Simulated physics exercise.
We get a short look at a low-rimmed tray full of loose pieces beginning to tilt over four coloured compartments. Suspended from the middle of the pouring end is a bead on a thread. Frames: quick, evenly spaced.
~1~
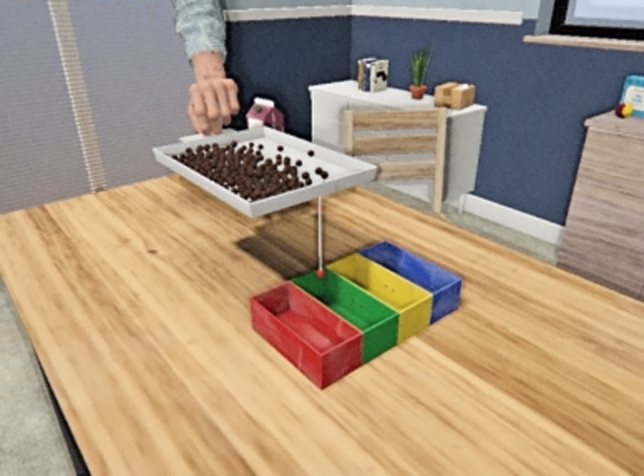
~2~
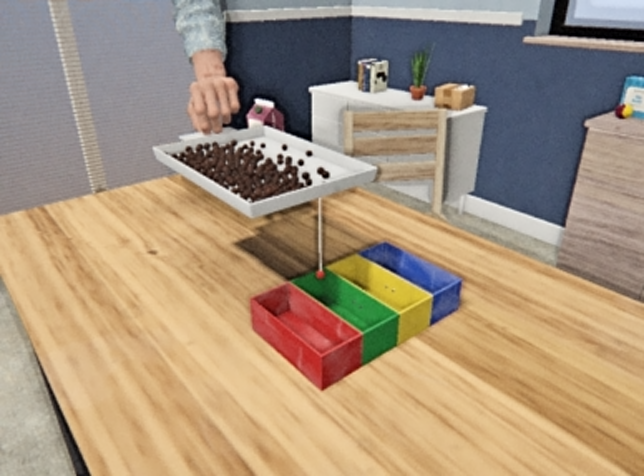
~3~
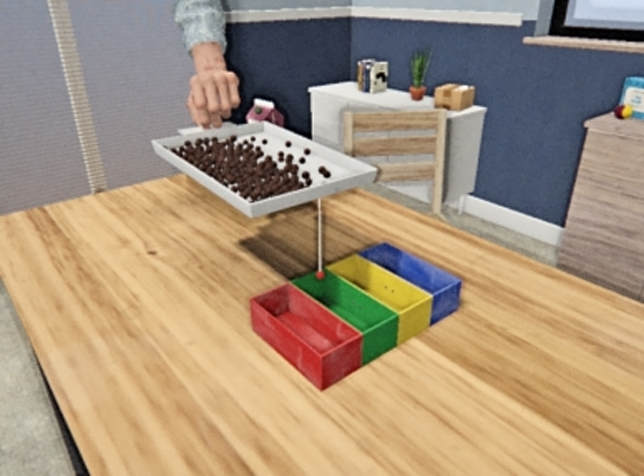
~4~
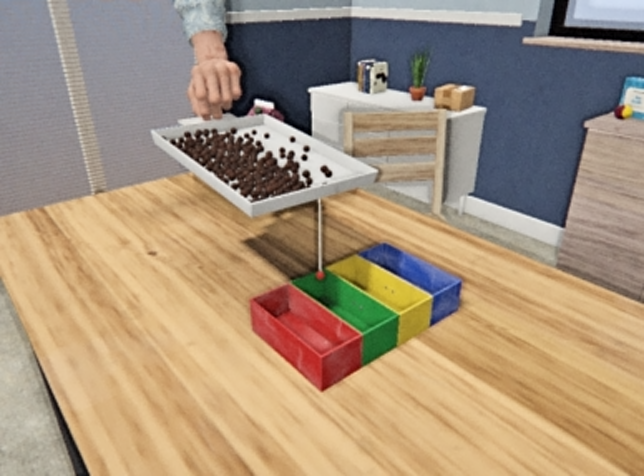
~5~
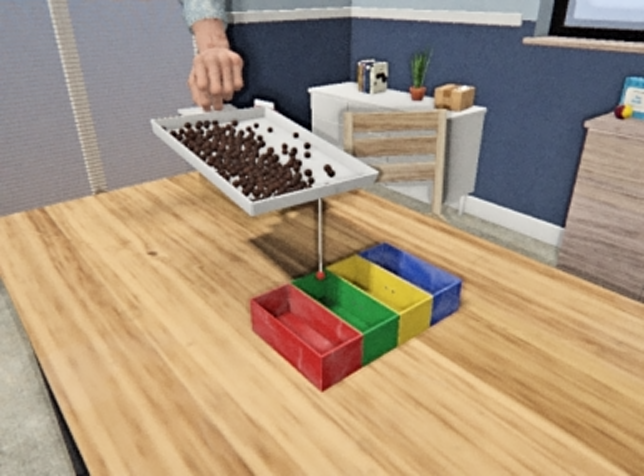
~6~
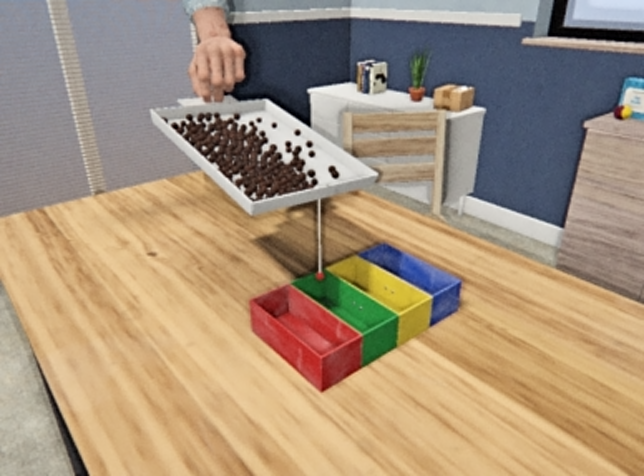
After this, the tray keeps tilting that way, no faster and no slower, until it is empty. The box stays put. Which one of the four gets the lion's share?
Lion's share: Yellow.
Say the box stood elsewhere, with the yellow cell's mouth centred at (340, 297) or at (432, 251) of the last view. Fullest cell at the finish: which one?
Blue first, the red cell second.
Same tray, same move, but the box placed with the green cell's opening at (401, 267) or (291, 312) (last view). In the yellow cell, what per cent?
0 %, then 20 %.
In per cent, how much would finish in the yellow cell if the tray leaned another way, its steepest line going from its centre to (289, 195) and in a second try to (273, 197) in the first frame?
I'd say some 0 in a hundred at first, then 0 in a hundred.
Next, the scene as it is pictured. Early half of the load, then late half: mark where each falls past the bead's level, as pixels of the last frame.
Early-half point (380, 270); late-half point (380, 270).
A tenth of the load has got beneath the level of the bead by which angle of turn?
Roughly 70°.
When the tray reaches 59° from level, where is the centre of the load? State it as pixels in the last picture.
Look about (323, 167) in the last picture.
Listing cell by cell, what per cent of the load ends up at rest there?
Looks like the red cell ends near 0 %, the green cell near 20 %, the yellow cell near 50 %, and the blue cell near 20 %.
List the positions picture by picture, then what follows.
In the first picture, corners of the pouring end (251, 203) and (374, 167), level; middle of the load (241, 172), chocolate balls; bead on its thread (320, 274); red cell (342, 358); green cell (380, 336); yellow cell (415, 317); blue cell (446, 299).
In the second picture, corners of the pouring end (251, 203) and (374, 167), level; middle of the load (241, 171).
In the third picture, corners of the pouring end (251, 203) and (374, 169), tipped barely, lowest at the right corner; middle of the load (241, 168).
In the fourth picture, corners of the pouring end (252, 202) and (375, 170), tipped a little, lowest at the right corner; middle of the load (241, 164), about a tenth on the move.
In the fifth picture, corners of the pouring end (253, 202) and (375, 172), tipped a little, lowest at the right corner; middle of the load (243, 159), about a tenth on the move.
In the sixth picture, corners of the pouring end (253, 201) and (375, 174), tipped a little, lowest at the right corner; middle of the load (245, 156), the larger part on the move; red cell (342, 360); green cell (380, 338); yellow cell (414, 318); blue cell (445, 301).
Just after the last frame, tray tipped steeply; almost all on the tray; just a few in the green cell; just a few in the yellow cell; just a few in the blue cell; about a tenth falling or outside the box.
A moment on, tray tipped right over; about a tenth on the tray; roughly a third in the yellow cell; roughly a quarter in the green cell; roughly a quarter in the blue cell; just a few in the red cell; about a tenth falling or outside the box.
Further on, tray tipped past a quarter turn; roughly half in the yellow cell; roughly a quarter in the green cell; roughly a quarter in the blue cell; just a few in the red cell; about a tenth falling or outside the box.
When it is over, tray tipped past a quarter turn; roughly half in the yellow cell; roughly a quarter in the green cell; roughly a quarter in the blue cell; just a few in the red cell; about a tenth outside the box.
